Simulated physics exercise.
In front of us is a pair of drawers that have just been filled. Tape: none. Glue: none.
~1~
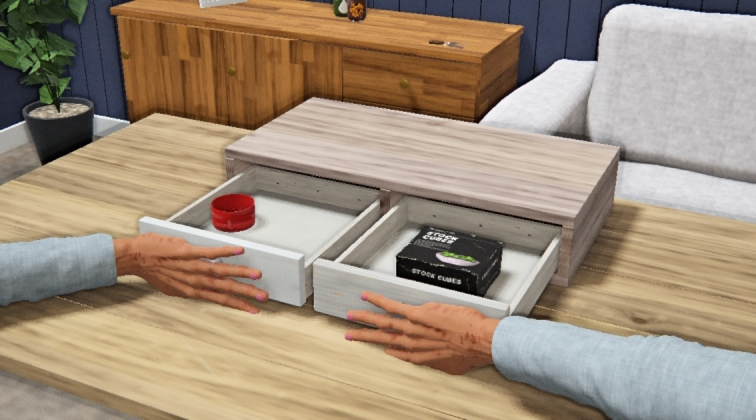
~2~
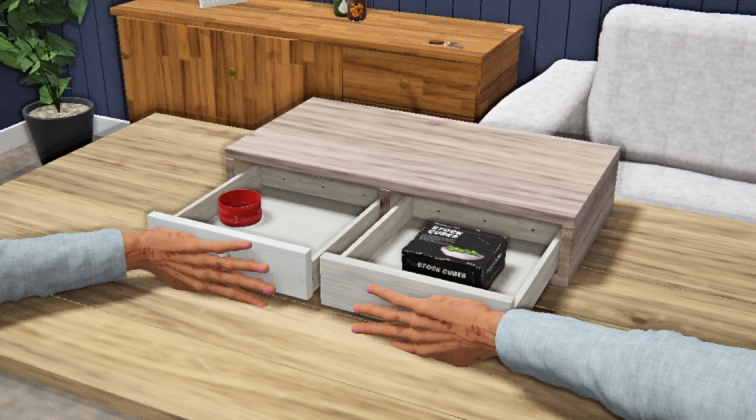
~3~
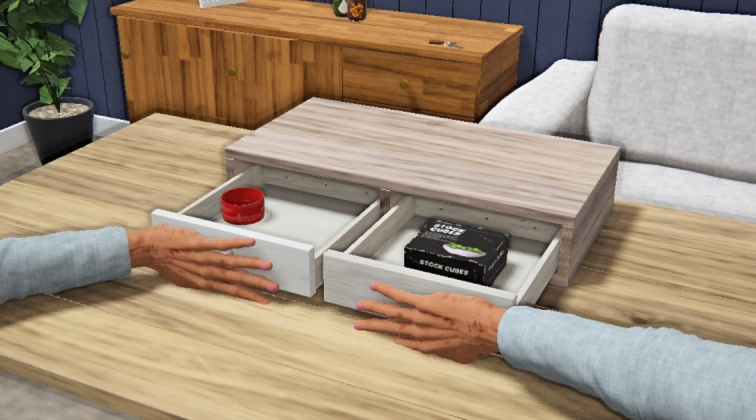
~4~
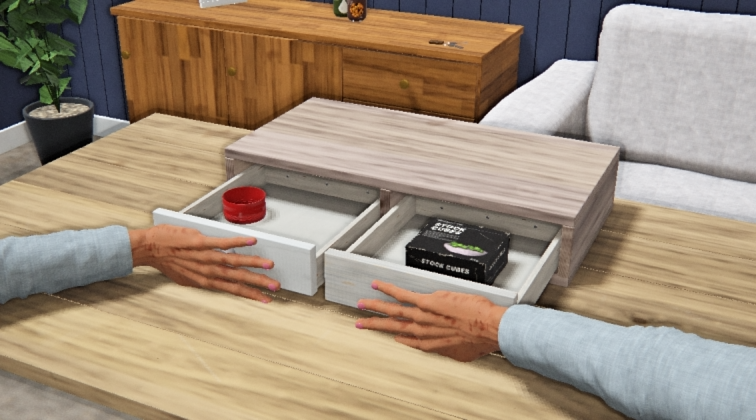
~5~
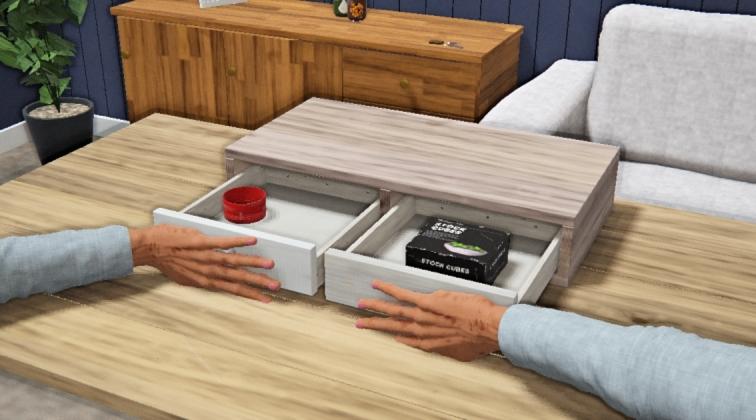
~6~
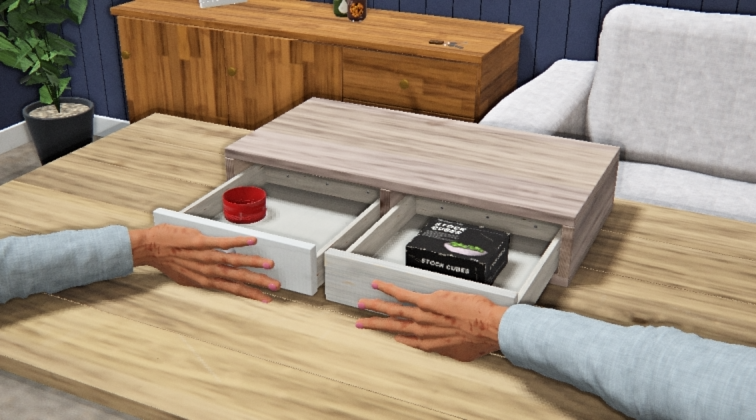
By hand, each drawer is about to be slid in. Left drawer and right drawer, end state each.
Left drawer closed; right drawer closed.
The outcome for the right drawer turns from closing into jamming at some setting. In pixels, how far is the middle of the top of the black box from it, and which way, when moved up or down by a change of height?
Shift approx. 12 px, direction up.
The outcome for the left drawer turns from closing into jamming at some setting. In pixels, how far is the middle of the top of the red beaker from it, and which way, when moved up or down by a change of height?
You'd need to go up by close to 20 pixels.
Then, 0.48 s after the last picture, left drawer about half in; right drawer about half in.
At rest, the left drawer closes; the right drawer closes.
